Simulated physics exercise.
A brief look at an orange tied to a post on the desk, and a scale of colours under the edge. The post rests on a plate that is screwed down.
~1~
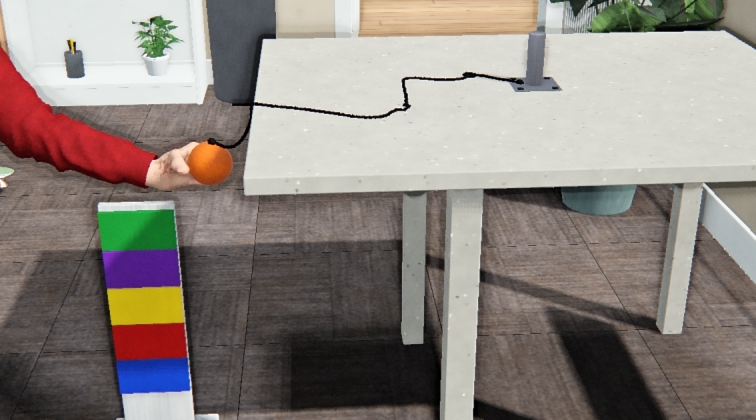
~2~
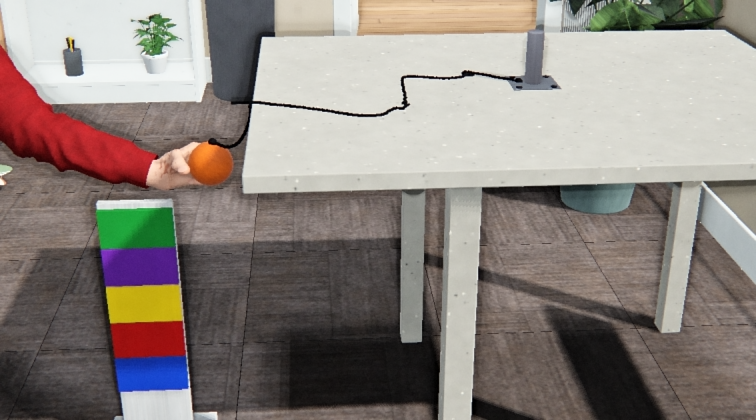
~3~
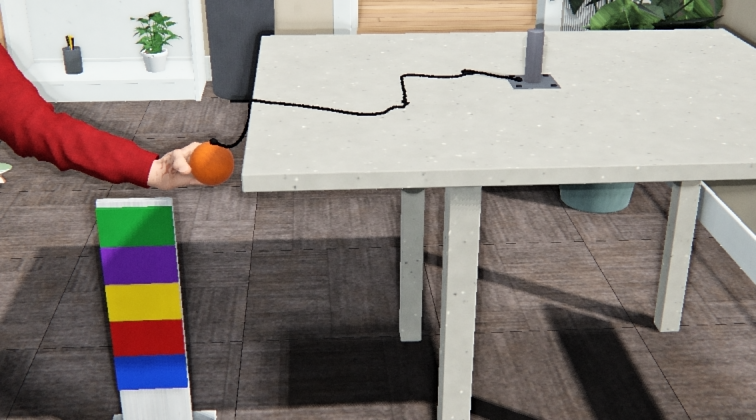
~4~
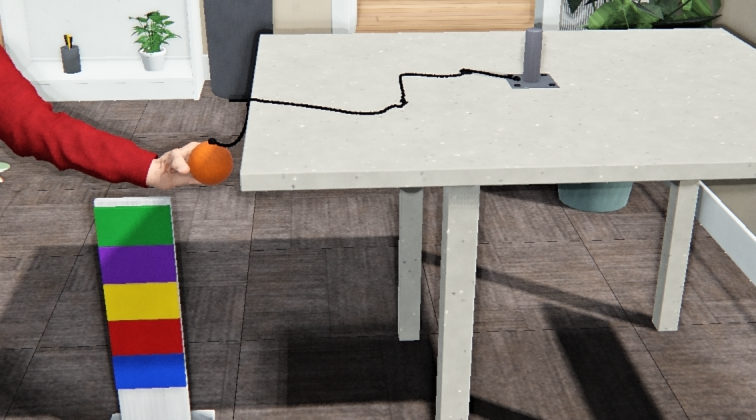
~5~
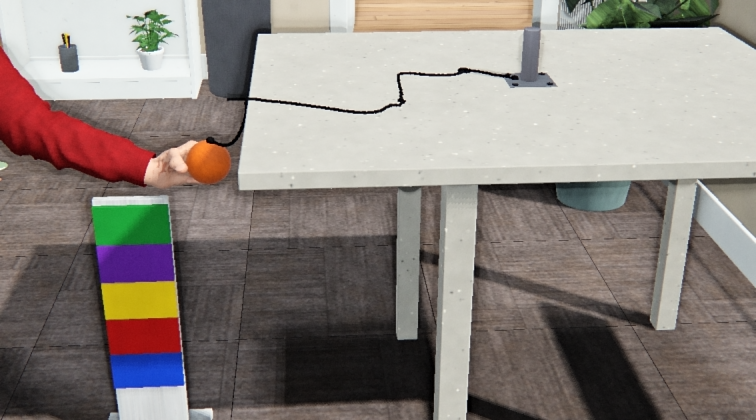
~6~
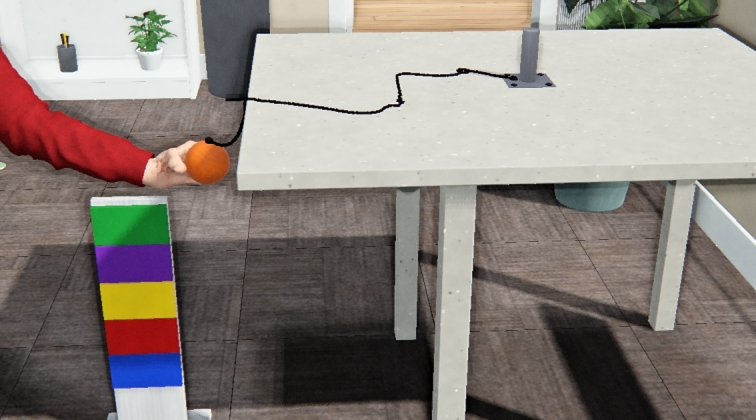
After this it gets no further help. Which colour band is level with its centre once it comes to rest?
The red band.
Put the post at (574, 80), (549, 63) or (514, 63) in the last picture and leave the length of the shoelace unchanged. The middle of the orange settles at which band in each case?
In turn, yellow, then yellow, then red.
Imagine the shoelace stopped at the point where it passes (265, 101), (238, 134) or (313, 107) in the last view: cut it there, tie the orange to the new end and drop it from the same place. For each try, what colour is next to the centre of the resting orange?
In order of the tries: Purple; then yellow; then green.
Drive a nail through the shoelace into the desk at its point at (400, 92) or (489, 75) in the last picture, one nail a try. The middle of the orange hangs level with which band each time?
Taking the two tries in turn, you'd get purple and then red.
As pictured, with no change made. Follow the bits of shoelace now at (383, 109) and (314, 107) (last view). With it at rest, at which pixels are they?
First one close to (249, 116), second close to (255, 184).
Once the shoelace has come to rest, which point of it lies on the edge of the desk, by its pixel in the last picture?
It's near (398, 106) in the last picture.
Soon after, orange near (236, 305); level with yellow.
After that, orange near (284, 299); level with red.
And then, orange near (244, 326); level with red.
In the end, orange near (261, 320); level with red. Its middle rests at the red band.
